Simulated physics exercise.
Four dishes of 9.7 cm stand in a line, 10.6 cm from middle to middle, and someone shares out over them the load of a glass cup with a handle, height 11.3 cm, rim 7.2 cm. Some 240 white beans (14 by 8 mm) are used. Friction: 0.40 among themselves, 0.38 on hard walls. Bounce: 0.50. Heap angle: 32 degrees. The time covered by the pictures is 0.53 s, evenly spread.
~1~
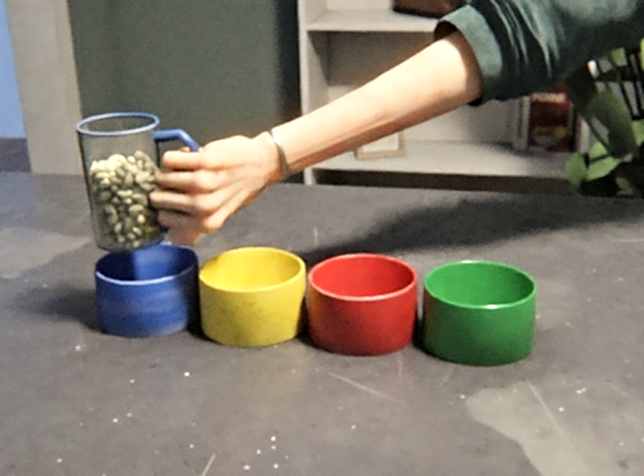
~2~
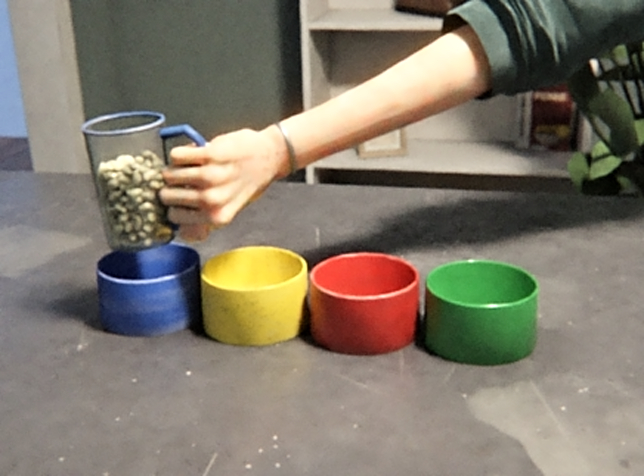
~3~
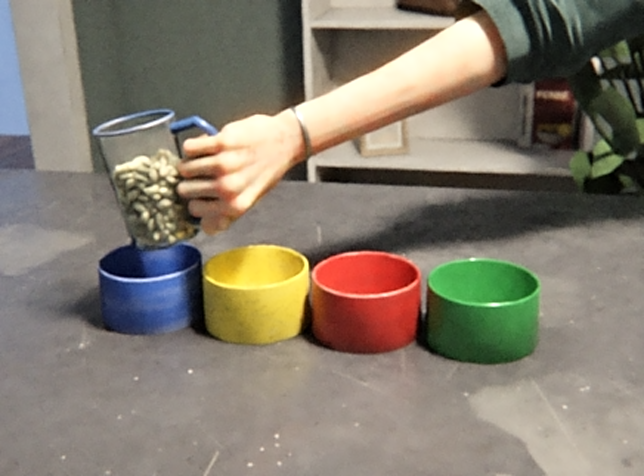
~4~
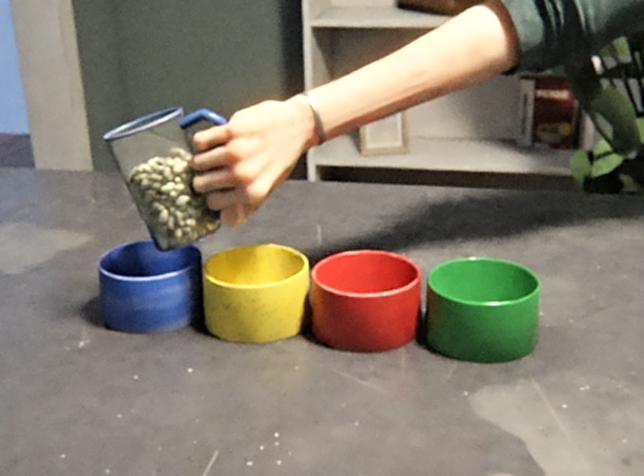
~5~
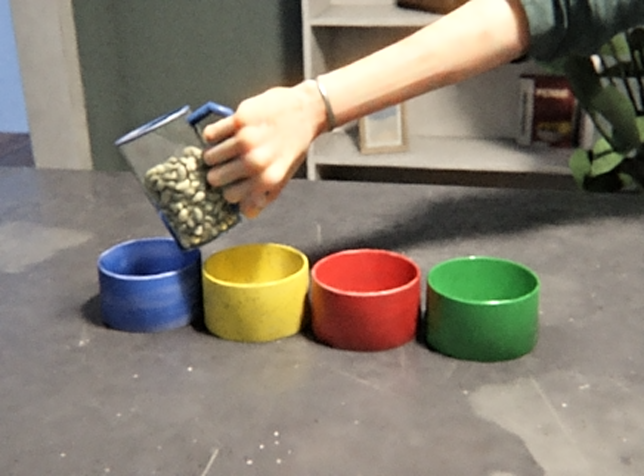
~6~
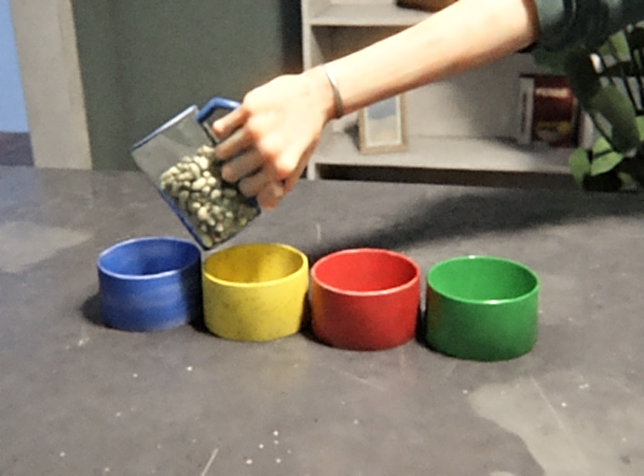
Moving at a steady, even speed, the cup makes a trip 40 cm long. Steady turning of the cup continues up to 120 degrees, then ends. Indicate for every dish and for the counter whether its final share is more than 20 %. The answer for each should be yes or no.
Red dish - yes, blue dish - no, green dish - no, yellow dish - no, counter - no.
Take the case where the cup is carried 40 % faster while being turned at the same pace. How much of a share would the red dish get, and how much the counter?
Shares: Red 10, counter 10.
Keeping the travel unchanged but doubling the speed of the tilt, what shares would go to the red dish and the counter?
Red 0, counter 10.
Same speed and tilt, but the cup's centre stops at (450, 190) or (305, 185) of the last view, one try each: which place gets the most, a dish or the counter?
On the first run most goes to red, and on the second to yellow.
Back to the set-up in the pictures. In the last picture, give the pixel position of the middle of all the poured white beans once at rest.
Approximately (362, 303) in the last view.
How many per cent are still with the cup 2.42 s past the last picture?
Around 0 in a hundred.
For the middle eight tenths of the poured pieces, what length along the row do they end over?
About 6 cm.
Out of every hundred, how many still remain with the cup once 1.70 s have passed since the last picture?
It works out to about 0 per cent of the load.
Then, 1.02 s after the last picture, tilt 105 degrees; cup holds 100 %.
Then, 1.70 s after the last picture, tilt 120 degrees; cup holds 0 %, red 90 %, yellow 5 %.
Then, 2.42 s after the last picture, tilt 120 degrees; cup holds 0 %, red 90 %, yellow 5 %.
In the end, red 90 %, blue 0 %, green 0 %, yellow 5 %, counter 5 %.
